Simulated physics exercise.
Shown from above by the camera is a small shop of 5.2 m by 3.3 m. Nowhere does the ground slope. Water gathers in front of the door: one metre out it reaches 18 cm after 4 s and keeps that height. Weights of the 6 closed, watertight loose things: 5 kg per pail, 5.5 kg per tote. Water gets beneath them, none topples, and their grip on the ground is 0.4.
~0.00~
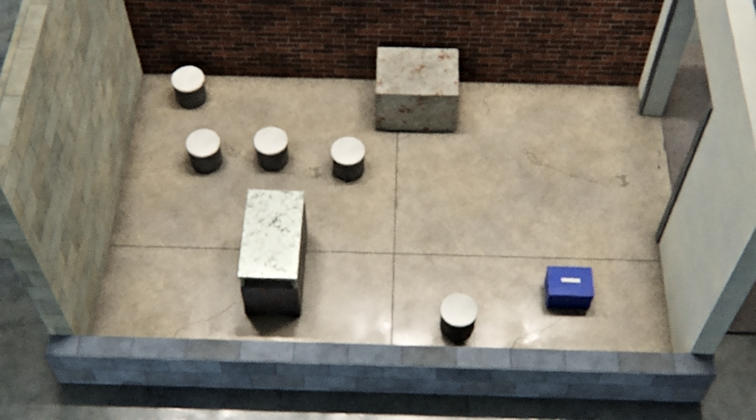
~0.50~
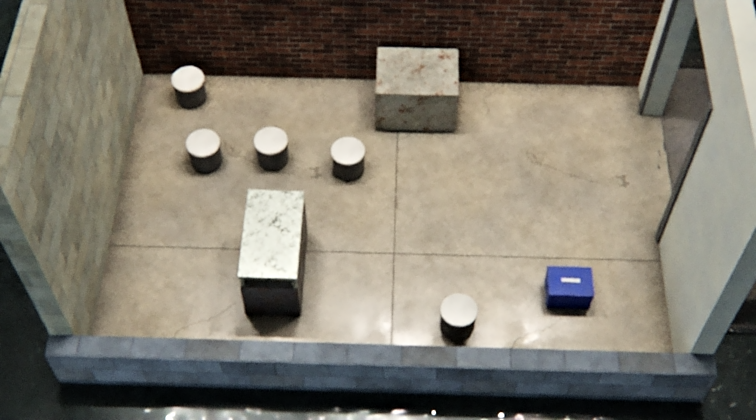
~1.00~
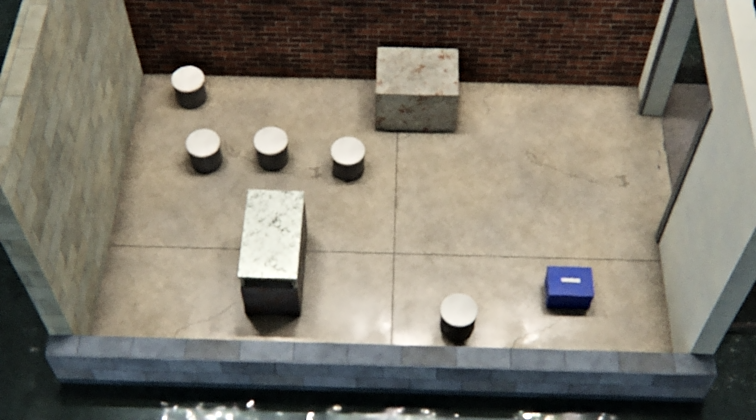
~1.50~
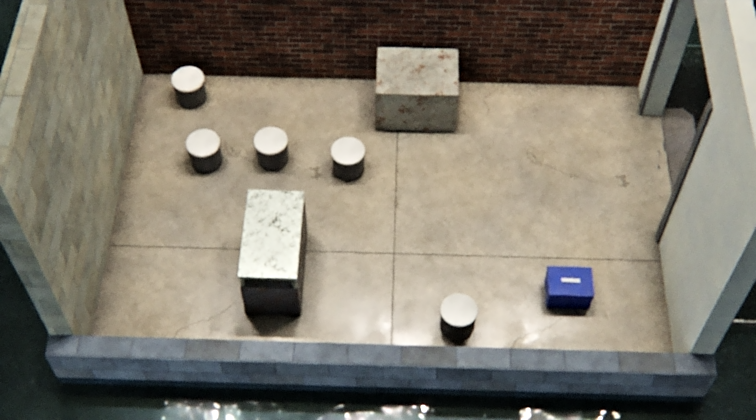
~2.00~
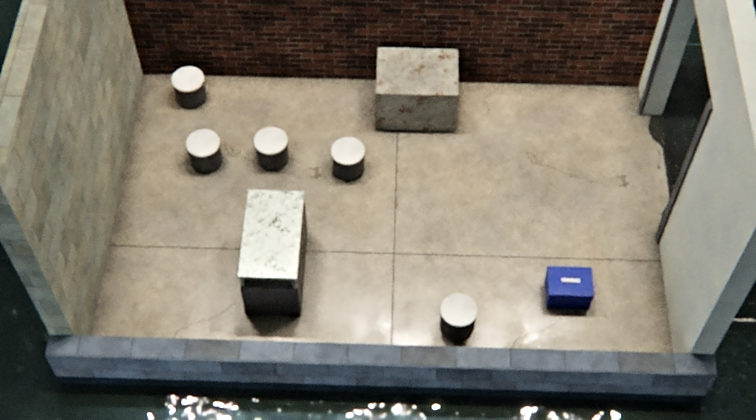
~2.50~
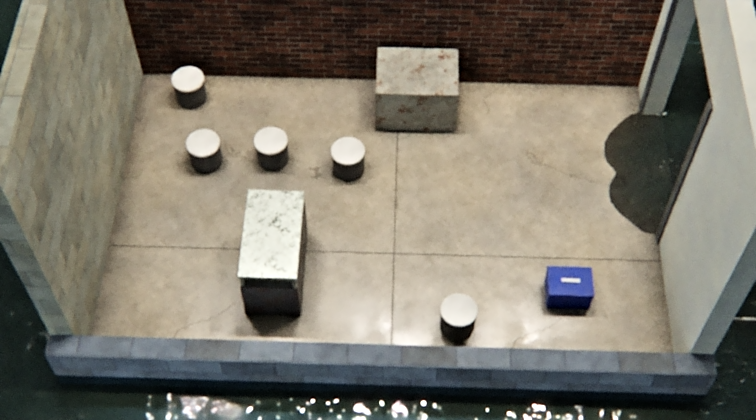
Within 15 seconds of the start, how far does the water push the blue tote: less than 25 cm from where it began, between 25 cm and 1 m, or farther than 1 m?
The blue tote ends up between 25 cm and 1 m away.
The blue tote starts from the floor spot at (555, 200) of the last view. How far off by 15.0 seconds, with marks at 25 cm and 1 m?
Well, it gets shoved far.
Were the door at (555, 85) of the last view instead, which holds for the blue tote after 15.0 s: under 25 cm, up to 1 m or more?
Then the blue tote gets carried off.
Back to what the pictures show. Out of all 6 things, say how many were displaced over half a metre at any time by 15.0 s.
I make that 6.
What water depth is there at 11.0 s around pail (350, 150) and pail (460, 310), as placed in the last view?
I'd put it at 10 cm and 5 cm respectively.
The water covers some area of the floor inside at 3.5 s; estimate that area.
Somewhere around 2.0 m2, roughly.
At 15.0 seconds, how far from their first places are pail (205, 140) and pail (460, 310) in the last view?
In turn: 140 cm, 100 cm.
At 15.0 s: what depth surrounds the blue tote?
Around 7 cm.
After 3.5 s the blue tote is near (571, 281), 0.0 m from its start, aground; 0 afloat.
After 6.8 s the blue tote is near (571, 281), 0.0 m from its start, aground; 0 afloat.
After 11.0 s the blue tote is near (573, 285), 0.0 m from its start, aground; 4 afloat.
After 15.0 s the blue tote is near (621, 317), 0.5 m from its start, afloat; 6 afloat.
